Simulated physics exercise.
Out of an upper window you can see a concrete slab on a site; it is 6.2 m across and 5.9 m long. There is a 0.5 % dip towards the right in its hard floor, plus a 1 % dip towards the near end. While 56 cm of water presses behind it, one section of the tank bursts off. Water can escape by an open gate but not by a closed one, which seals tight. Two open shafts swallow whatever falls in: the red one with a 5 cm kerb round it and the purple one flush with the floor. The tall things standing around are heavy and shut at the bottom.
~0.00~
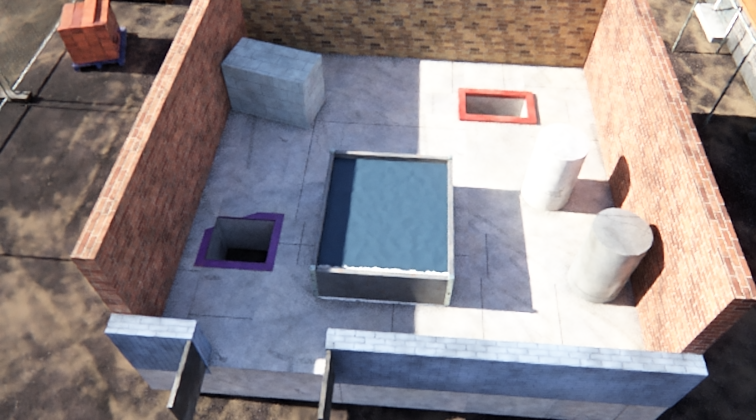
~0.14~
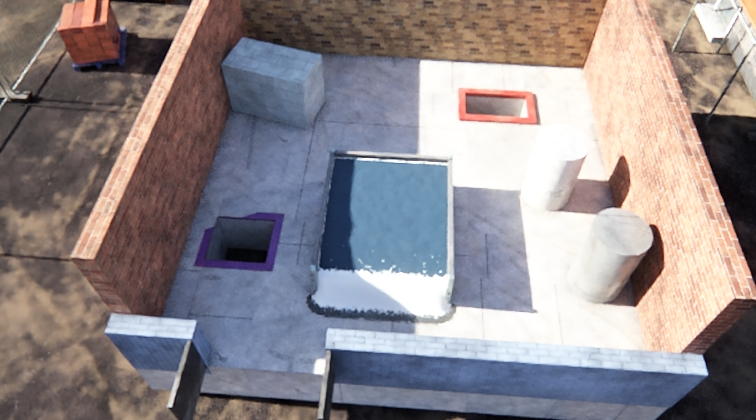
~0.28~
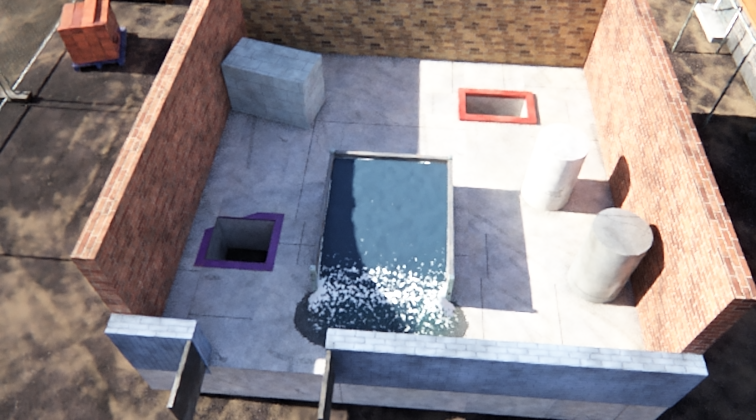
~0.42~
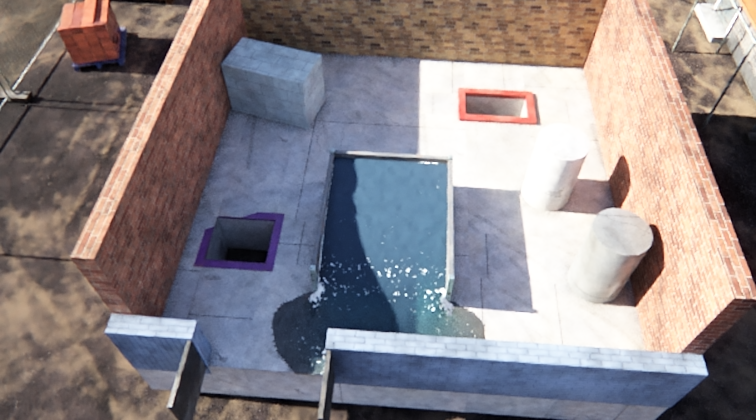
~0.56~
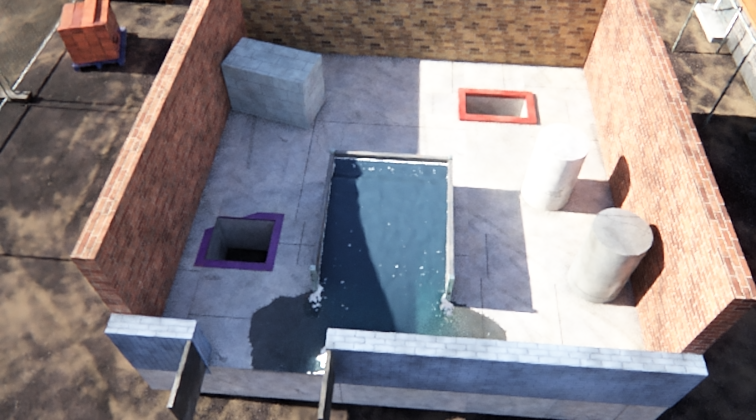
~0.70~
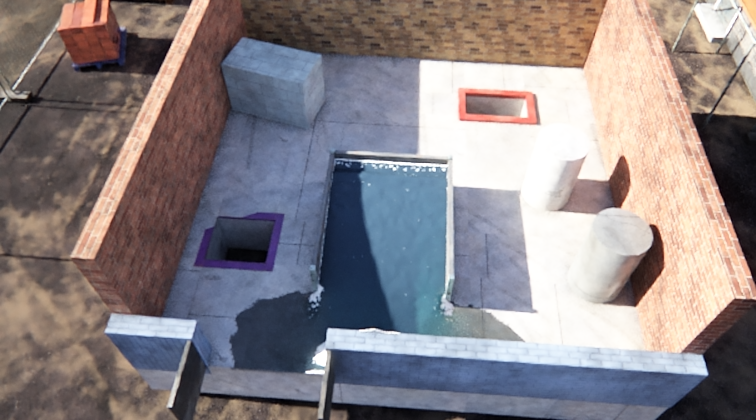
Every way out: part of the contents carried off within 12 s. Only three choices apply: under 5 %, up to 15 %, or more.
Split: Gateway, over 15 %; red pit, not even 5 %; purple pit, between 5 and 15 %.
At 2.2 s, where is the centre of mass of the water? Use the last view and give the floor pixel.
Close to (416, 293) in the last picture.
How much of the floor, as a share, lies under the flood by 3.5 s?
Near 40 per cent is wet.
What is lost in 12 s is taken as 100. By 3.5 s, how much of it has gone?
Fraction gone: About 55 %.
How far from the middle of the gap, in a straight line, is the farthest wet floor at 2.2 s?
I'd put it close to 3.6 m.
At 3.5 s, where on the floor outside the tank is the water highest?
Roughly at pixel (591, 375).
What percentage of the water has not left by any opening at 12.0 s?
About 56 percent of the water remains.
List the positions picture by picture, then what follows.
The tank at (387, 213) is whole and still, 56 cm deep, in the first frame.
Water pours out at (381, 291) and has run 0.9 m, to (448, 311); deepest outside 11 cm, 56 cm at the tank's back, in the second frame.
The front is at (457, 333), 1.1 m from the gap at (381, 291); 1.1 m2 of floor is under water; 56 cm left at the back of the tank, in the third frame.
Water pours out at (381, 292) and has run 1.4 m, to (467, 366); deepest outside 26 cm, 56 cm at the tank's back, in the fourth frame.
Water pours out at (381, 292) and has run 1.8 m, to (502, 368); deepest outside 66 cm, 51 cm at the tank's back, in the fifth frame.
The front is at (522, 370), 2.0 m from the gap at (381, 292); 2.3 m2 of floor is under water; 46 cm left at the back of the tank, in the sixth frame.
After 1.4 s water covers 15 % of the floor and is deepest (42 cm) near (370, 358); gone so far, the gateway 7 %, the red pit 0 %, the purple pit 0 %.
After 2.2 s water covers 25 % of the floor and is deepest (32 cm) near (651, 379); gone so far, the gateway 15 %, the red pit 0 %, the purple pit 0 %.
After 3.5 s water covers 40 % of the floor and is deepest (26 cm) near (591, 375); gone so far, the gateway 22 %, the red pit 0 %, the purple pit 1 %.
After 7.0 s water covers 65 % of the floor and is deepest (11 cm) near (414, 362); gone so far, the gateway 30 %, the red pit 0 %, the purple pit 6 %.
After 12.0 s water covers 85 % of the floor and is deepest (7 cm) near (458, 365); gone so far, the gateway 35 %, the red pit 0 %, the purple pit 8 %.
